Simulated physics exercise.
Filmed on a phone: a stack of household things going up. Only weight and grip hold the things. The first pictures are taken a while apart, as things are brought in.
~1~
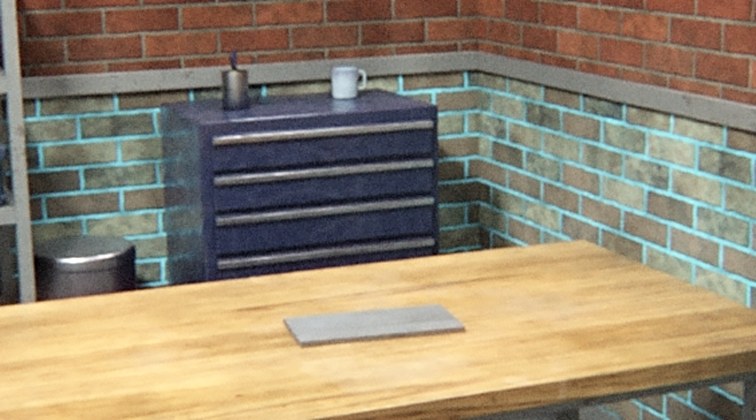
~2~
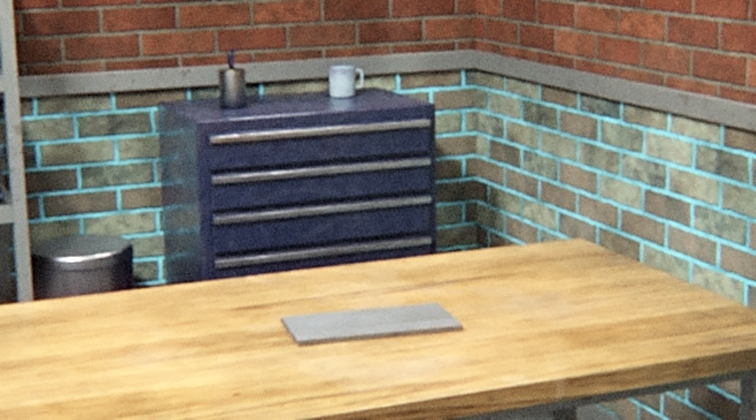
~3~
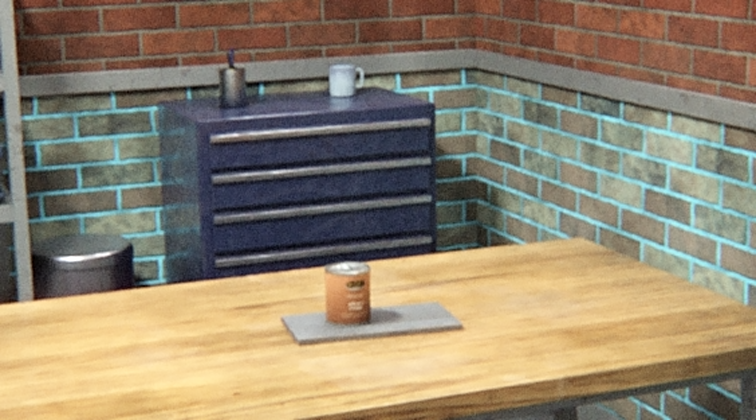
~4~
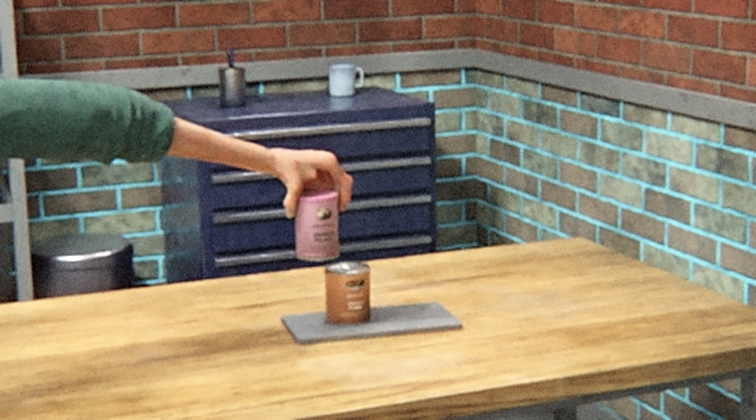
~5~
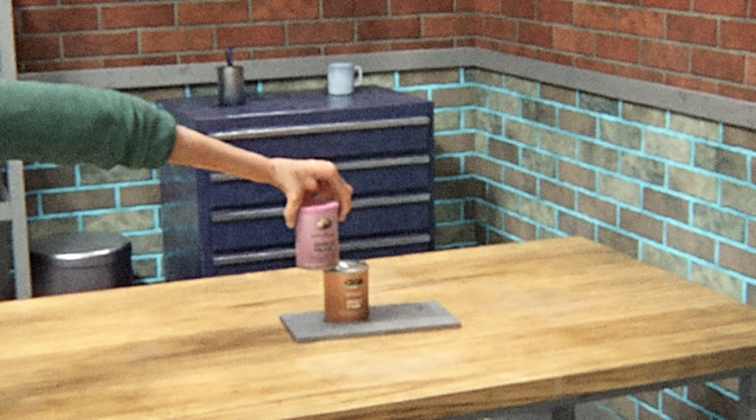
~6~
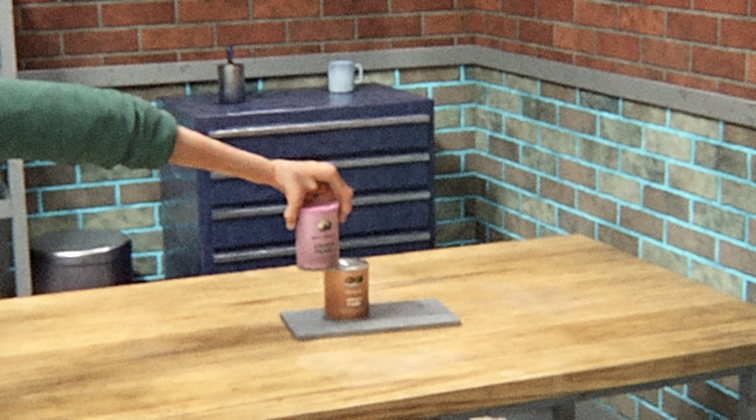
An orange tin appears on a grey slab on the wooden table, then a hand in a green sleeve lowers a pink tin from the left onto its top, off-centre to the left, and keeps hold of it.
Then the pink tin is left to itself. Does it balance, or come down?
As it turns out, it comes apart.
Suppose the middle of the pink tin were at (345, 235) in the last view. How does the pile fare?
Then it holds.
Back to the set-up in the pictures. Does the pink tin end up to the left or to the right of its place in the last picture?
To the left.
Then, 0.30 s on from there, pink tin now fallen.
Then, 0.40 s on from there, things are still on the move.
Then, 0.50 s on from there, as before.
In the end, fallen, pink tin; the other 2 unmoved. At the end, from the last picture's camera, pink tin near (230, 307). The pile gives way.
